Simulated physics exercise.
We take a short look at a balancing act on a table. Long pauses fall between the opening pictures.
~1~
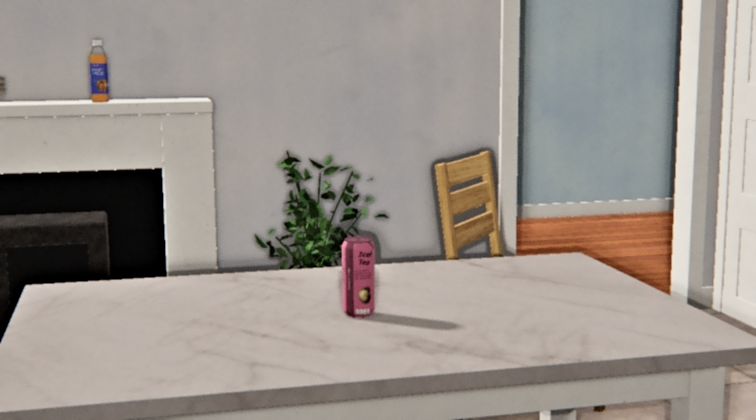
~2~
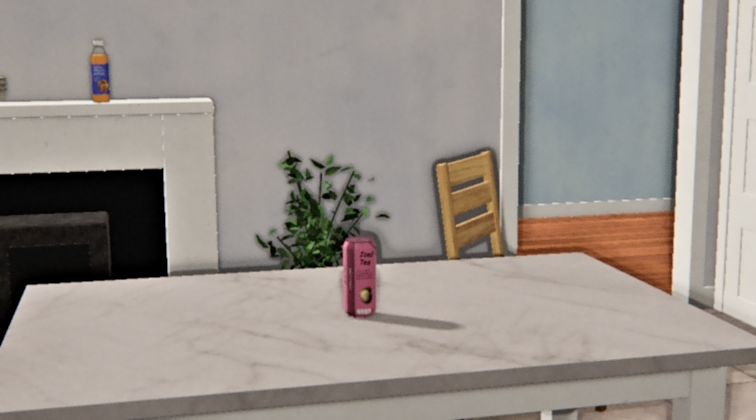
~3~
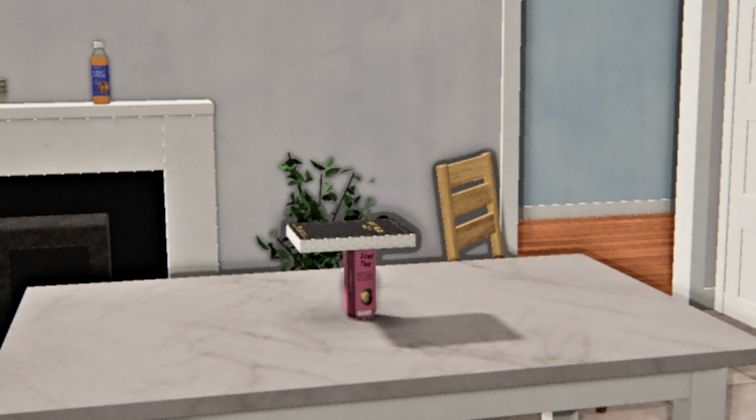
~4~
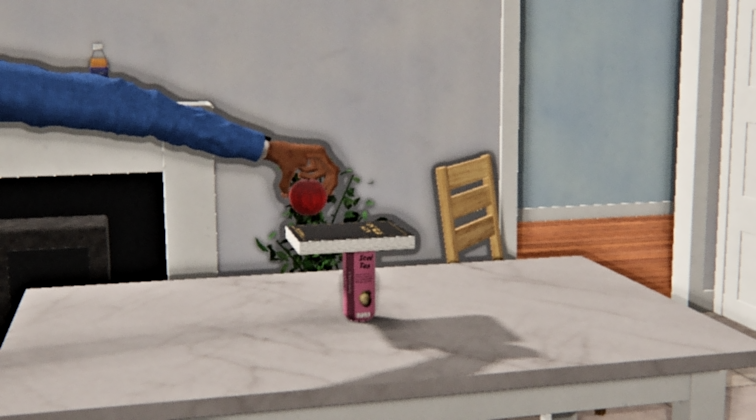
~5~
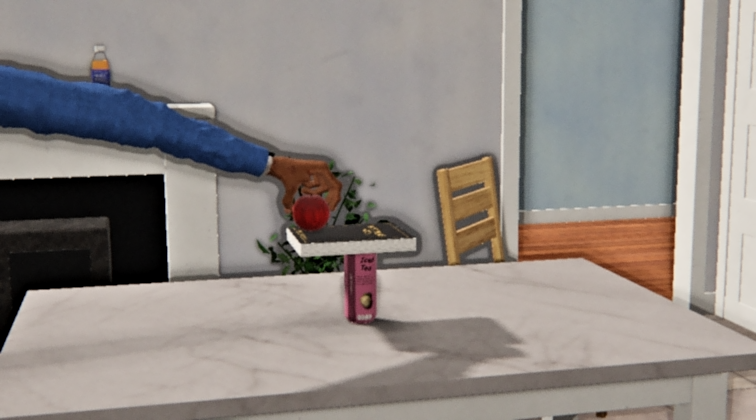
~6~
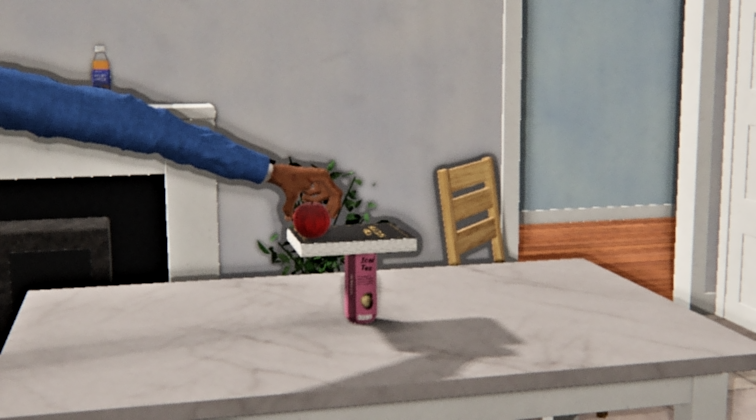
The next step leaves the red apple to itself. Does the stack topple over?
Yes, it topples.
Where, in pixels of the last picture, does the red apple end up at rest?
It finishes at about (298, 314).
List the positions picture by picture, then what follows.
In the first picture, the last thing is not in view yet; pink can (359, 277).
In the second picture, the last thing is not in view yet; pink can (360, 277).
In the third picture, the last thing is not in view yet; pink can (360, 279).
The fourth picture shows on its way; red apple (308, 197); pink can (359, 281).
The fifth picture shows on its way; red apple (311, 212); pink can (361, 283).
The sixth picture shows set down, still held; red apple (312, 220); pink can (361, 283).
Then, 0.50 s later than the last frame, red apple and black book now fallen.
Then, 0.70 s later than the last frame, things are still on the move.
When it is over, fallen, red apple and black book; moved from the start, pink can. End places, in pixels of the last picture, red apple near (298, 314). The stack gives way.
